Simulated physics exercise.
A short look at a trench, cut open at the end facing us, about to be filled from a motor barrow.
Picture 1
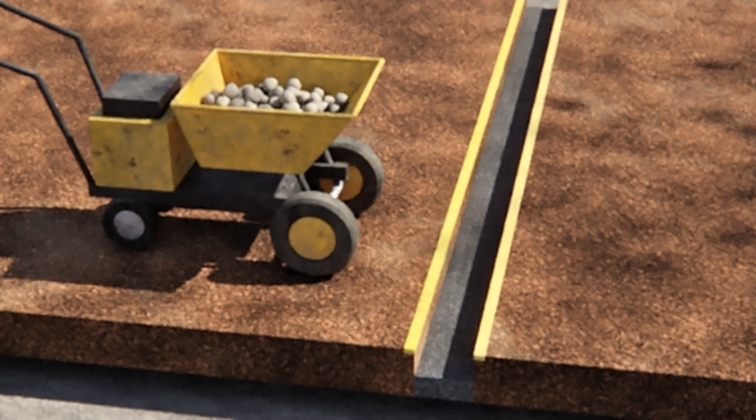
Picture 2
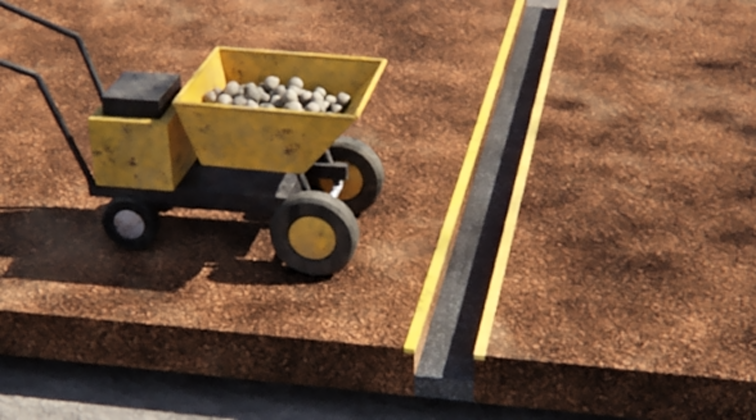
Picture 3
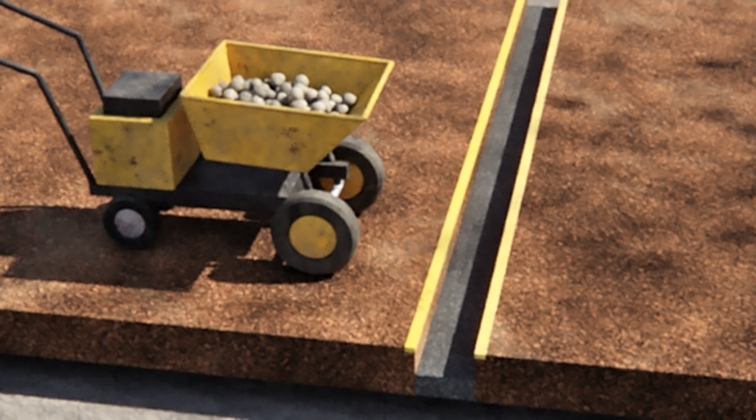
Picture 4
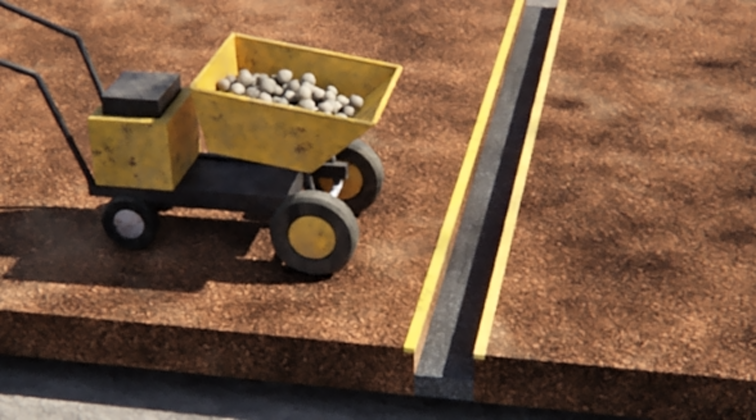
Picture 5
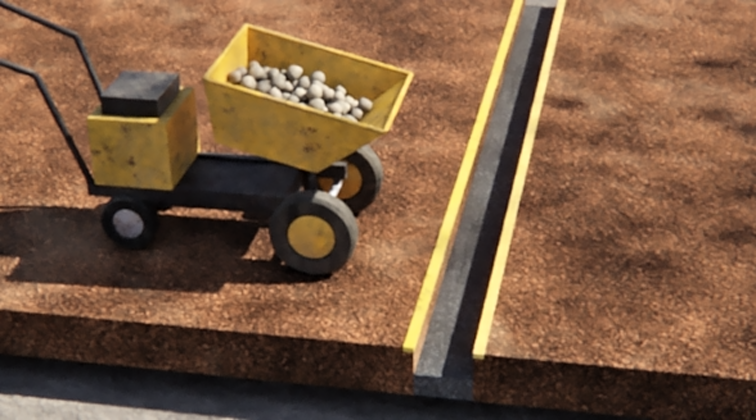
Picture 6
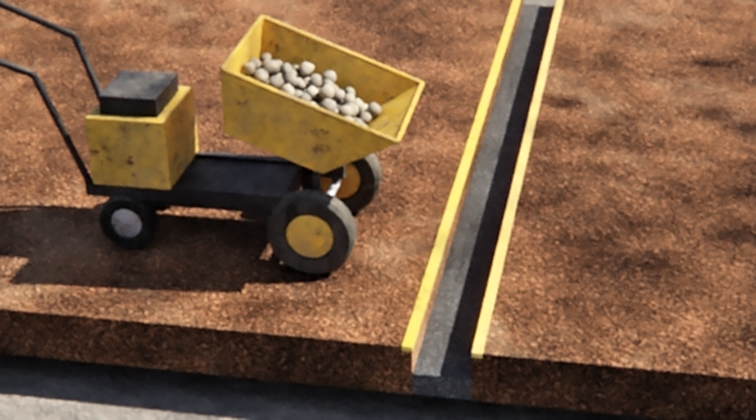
A yellow motor barrow stood on brown ground left of a narrow, yellow-edged trench, and its skip of rounded stones tilted gradually toward the right, its back end rising while the wheels stayed put.
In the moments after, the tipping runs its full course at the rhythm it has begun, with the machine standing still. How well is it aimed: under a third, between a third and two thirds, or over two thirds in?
The trench takes from one third to two thirds.
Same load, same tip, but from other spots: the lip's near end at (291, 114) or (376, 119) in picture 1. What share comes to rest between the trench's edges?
About 50 and 20 per cent.
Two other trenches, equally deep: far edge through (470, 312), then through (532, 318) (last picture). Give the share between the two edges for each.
First some 30, then 90 per cent.
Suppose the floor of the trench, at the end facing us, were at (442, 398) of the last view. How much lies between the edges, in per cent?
Near 70 %.
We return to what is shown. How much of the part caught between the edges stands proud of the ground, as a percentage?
Some 20 per cent.
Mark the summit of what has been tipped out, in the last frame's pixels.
Close to (507, 234).
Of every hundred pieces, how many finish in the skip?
Near 15 %.
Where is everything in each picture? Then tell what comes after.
In the first frame, lip of the skip at (353, 118), level; top of the load at (276, 104), river pebbles; first edge of the trench at (422, 310); far edge at (489, 316), the trench under half as wide as the skip, and about half as deep as wide.
In the second frame, lip of the skip at (355, 118), tipped barely; top of the load at (277, 103).
In the third frame, lip of the skip at (363, 120), tipped barely; top of the load at (257, 104).
In the fourth frame, lip of the skip at (372, 125), tipped a little; top of the load at (252, 95).
In the fifth frame, lip of the skip at (384, 133), tipped a little; top of the load at (265, 86).
In the sixth frame, lip of the skip at (397, 142), tipped clearly; top of the load at (261, 81); first edge of the trench at (419, 308); far edge at (486, 314).
Soon, skip tipped steeply; all in the skip.
A while on, skip tipped right over; most in the skip; about a quarter in or heaped over the trench; a small part beyond it; a stray few falling.
Towards the end, skip tipped right over; about a quarter in the skip; about half in or heaped over the trench; about a quarter beyond it.
Finally, skip tipped right over; about a quarter in the skip; about half in or heaped over the trench; about a quarter beyond it.
